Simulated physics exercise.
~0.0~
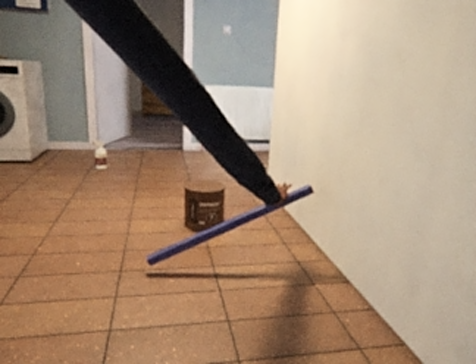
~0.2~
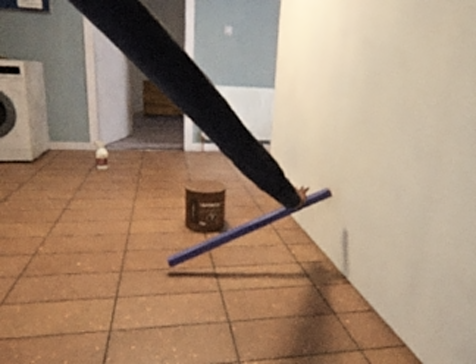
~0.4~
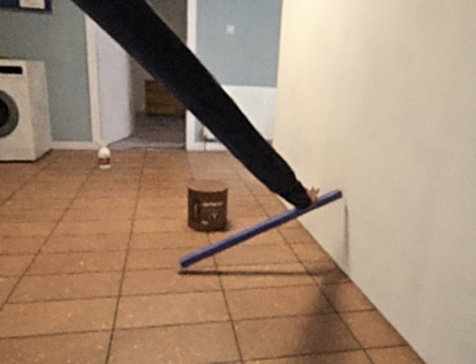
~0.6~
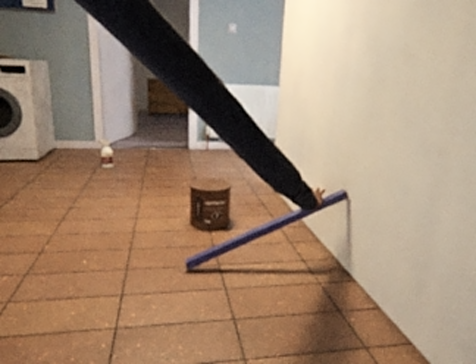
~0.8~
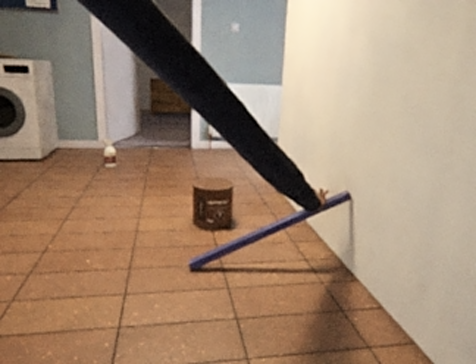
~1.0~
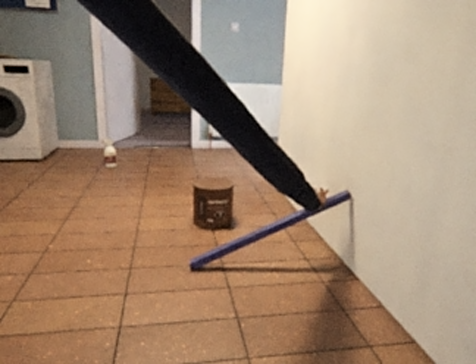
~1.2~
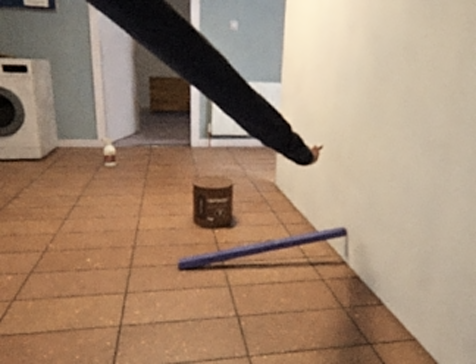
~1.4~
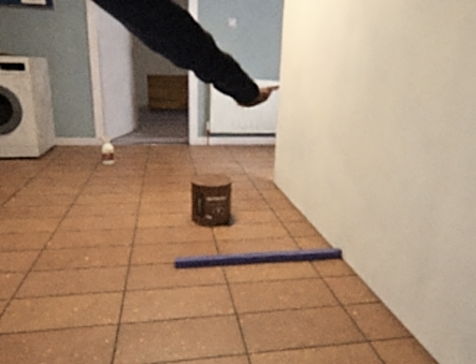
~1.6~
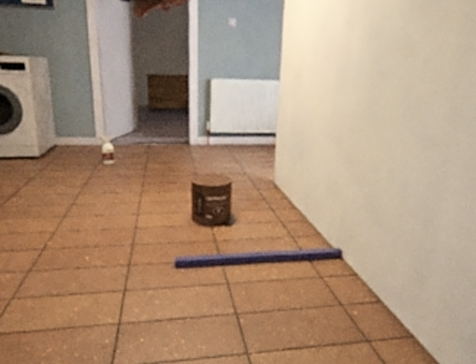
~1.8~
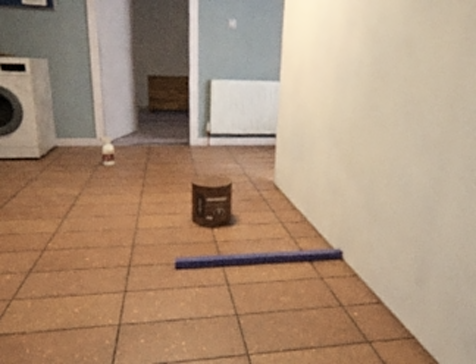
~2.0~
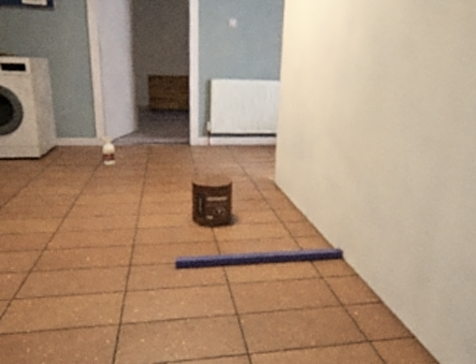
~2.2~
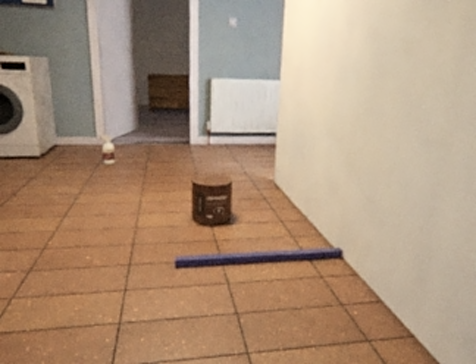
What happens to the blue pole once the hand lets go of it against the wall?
It does not stay propped up. Its raised end slides down the wall until the pole lies flat on the floor.
